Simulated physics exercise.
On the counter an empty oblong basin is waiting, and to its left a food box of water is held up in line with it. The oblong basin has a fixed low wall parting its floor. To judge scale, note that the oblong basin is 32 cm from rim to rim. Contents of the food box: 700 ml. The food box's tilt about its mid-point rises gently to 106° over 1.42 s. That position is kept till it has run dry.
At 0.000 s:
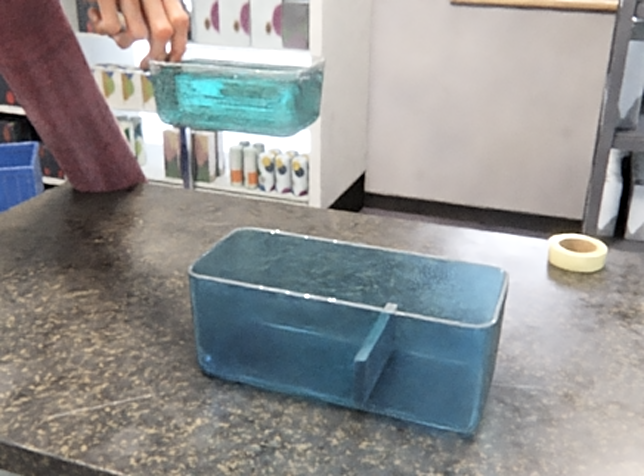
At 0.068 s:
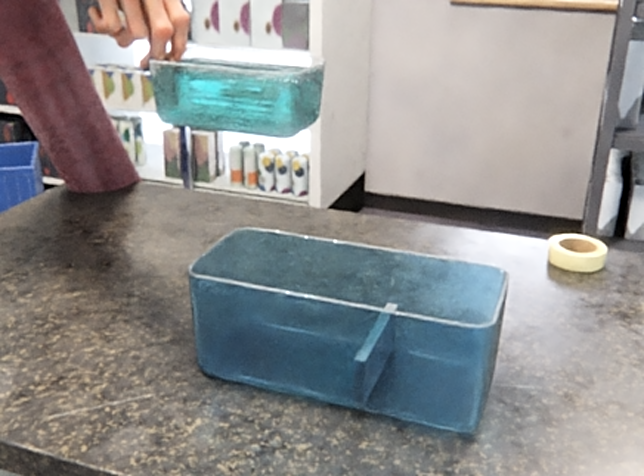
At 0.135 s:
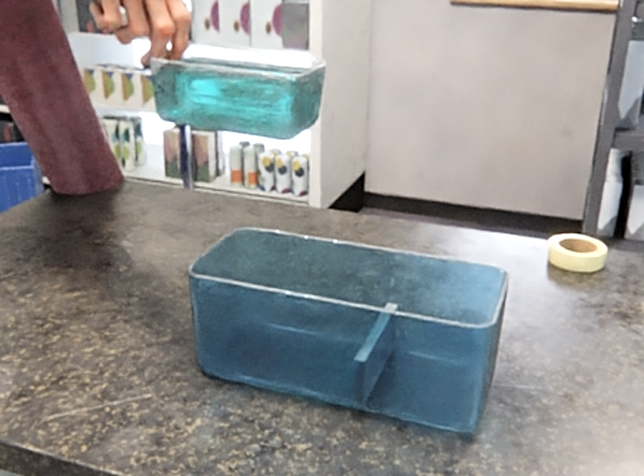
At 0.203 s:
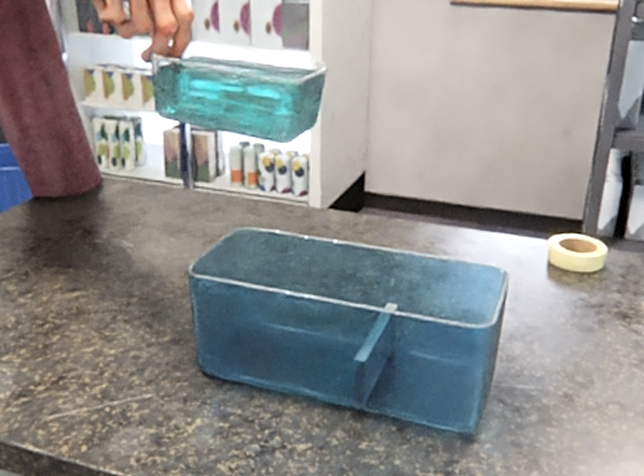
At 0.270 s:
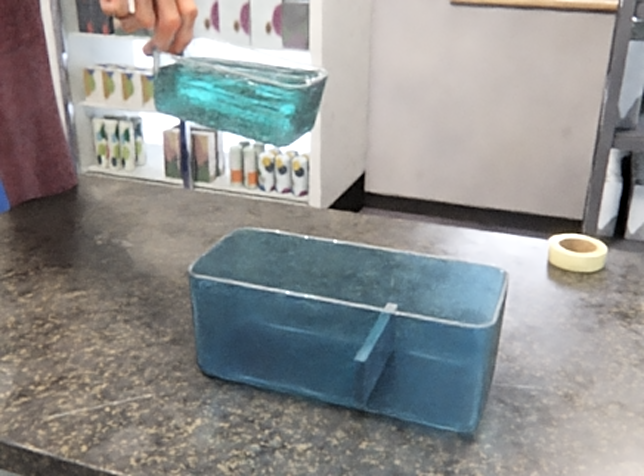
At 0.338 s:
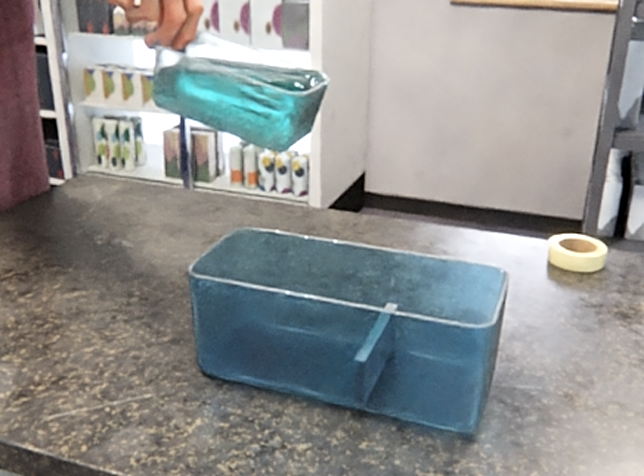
In this clip, a hand holds a small clear container of teal liquid above and to the left of a blue, divided oblong basin on a speckled counter, then gradually tilts it so its right end dips slightly.
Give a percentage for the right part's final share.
My figure is 57 %.
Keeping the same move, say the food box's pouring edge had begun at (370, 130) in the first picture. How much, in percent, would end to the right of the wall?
75 %.
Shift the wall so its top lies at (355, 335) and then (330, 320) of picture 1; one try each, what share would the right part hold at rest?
The first gives near 70 per cent and the second near 75 per cent.
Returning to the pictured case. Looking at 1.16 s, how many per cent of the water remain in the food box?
Remaining share: Approx. 5 %.
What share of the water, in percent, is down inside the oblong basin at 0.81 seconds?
Roughly 28 percent.
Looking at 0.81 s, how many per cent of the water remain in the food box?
Remaining: Near 28 % of the total.
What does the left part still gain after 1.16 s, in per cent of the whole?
Around 10 per cent.
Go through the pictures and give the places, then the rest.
In the first picture, tilt 0°; pouring edge (313, 68); surface from (173, 63) to (312, 75); the oblong basin's rim runs from (213, 249) to (502, 299); the wall's top is at (377, 331).
In the second picture, tilt 1°; pouring edge (313, 68); surface from (173, 63) to (313, 75).
In the third picture, tilt 2°; pouring edge (314, 71); surface from (173, 62) to (314, 76).
In the fourth picture, tilt 5°; pouring edge (315, 75); surface from (174, 62) to (315, 77).
In the fifth picture, tilt 9°; pouring edge (316, 81); surface from (176, 61) to (316, 78).
In the sixth picture, tilt 14°; pouring edge (317, 89); surface from (176, 62) to (319, 83); 2 per cent is over the edge.
After 0.81 s the tilt is 65° and 28 per cent is still to pour, 5 is left of the wall and 23 right of it.
After 1.16 s the tilt is 98° and 5 per cent is still to pour, 27 is left of the wall and 56 right of it.
After 1.52 s the tilt is 106° and 0 per cent is still to pour, 36 is left of the wall and 57 right of it.
After 1.92 s the tilt is 106° and 0 per cent is still to pour, 36 is left of the wall and 57 right of it.
In the end 36 per cent lies left of the wall, 57 right of it and 7 outside.
